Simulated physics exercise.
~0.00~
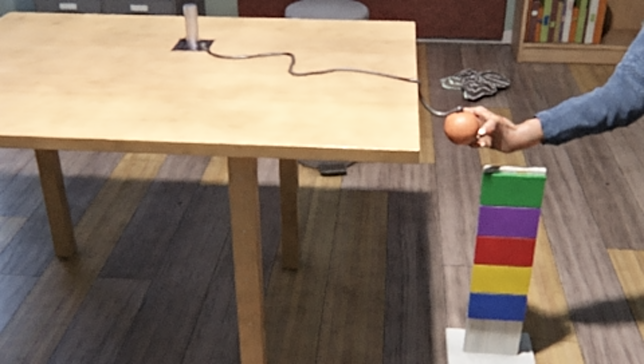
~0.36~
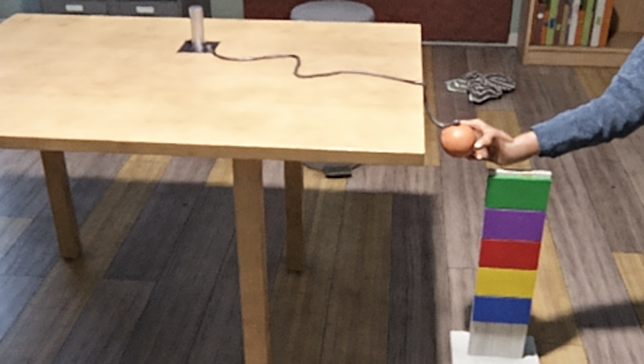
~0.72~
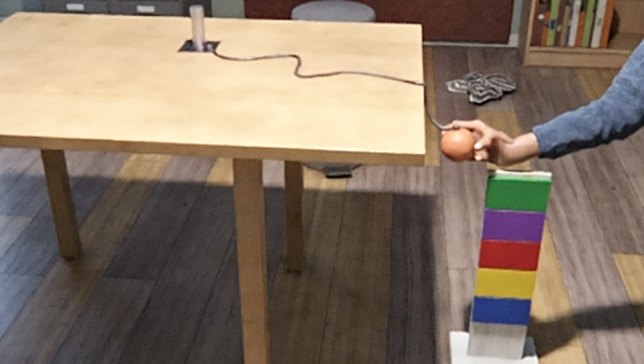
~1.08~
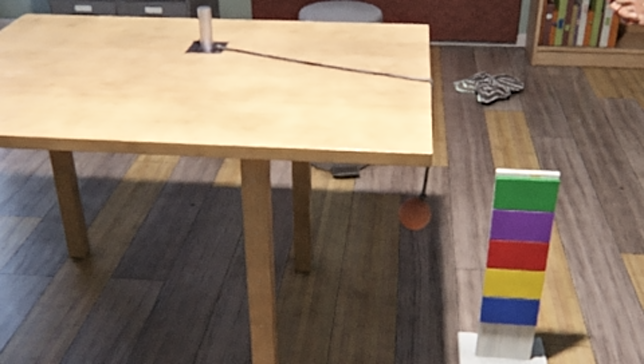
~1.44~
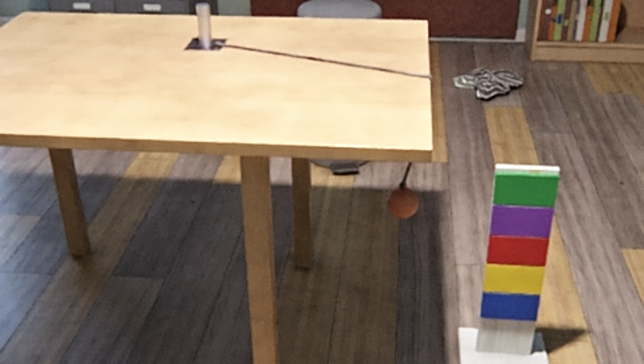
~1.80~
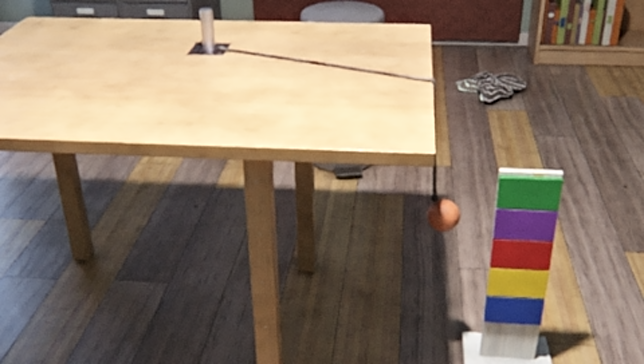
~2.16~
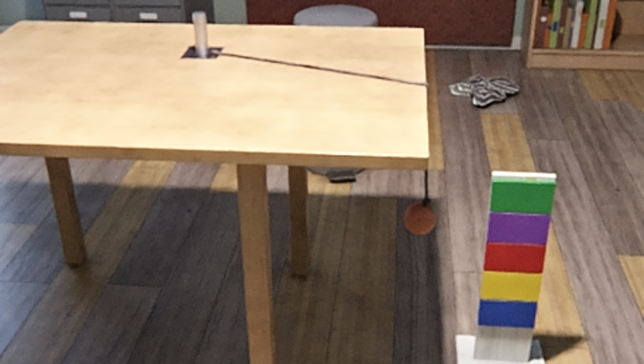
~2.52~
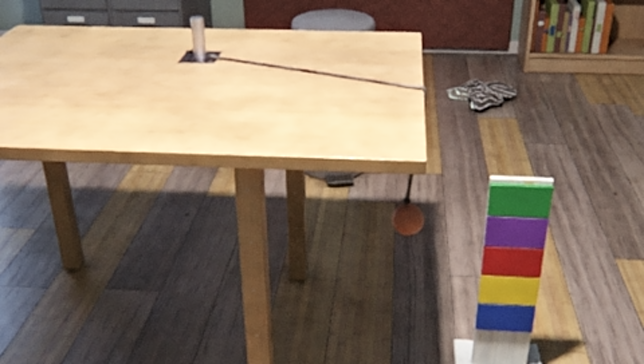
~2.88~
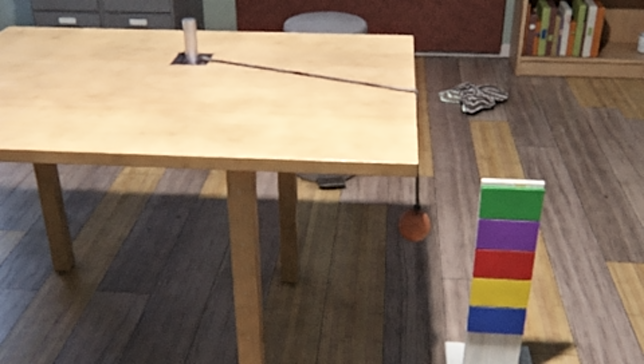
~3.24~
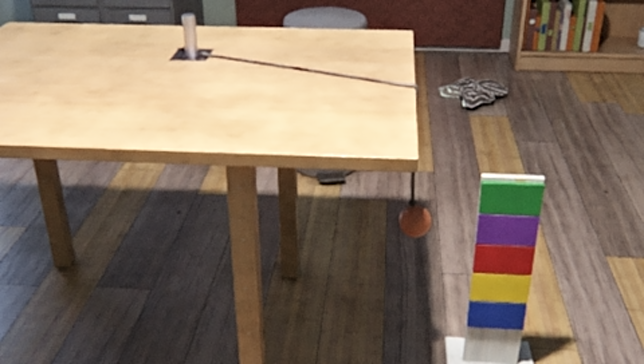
An orange ball on a cord drops from a hand, swings, and hangs level with purple.
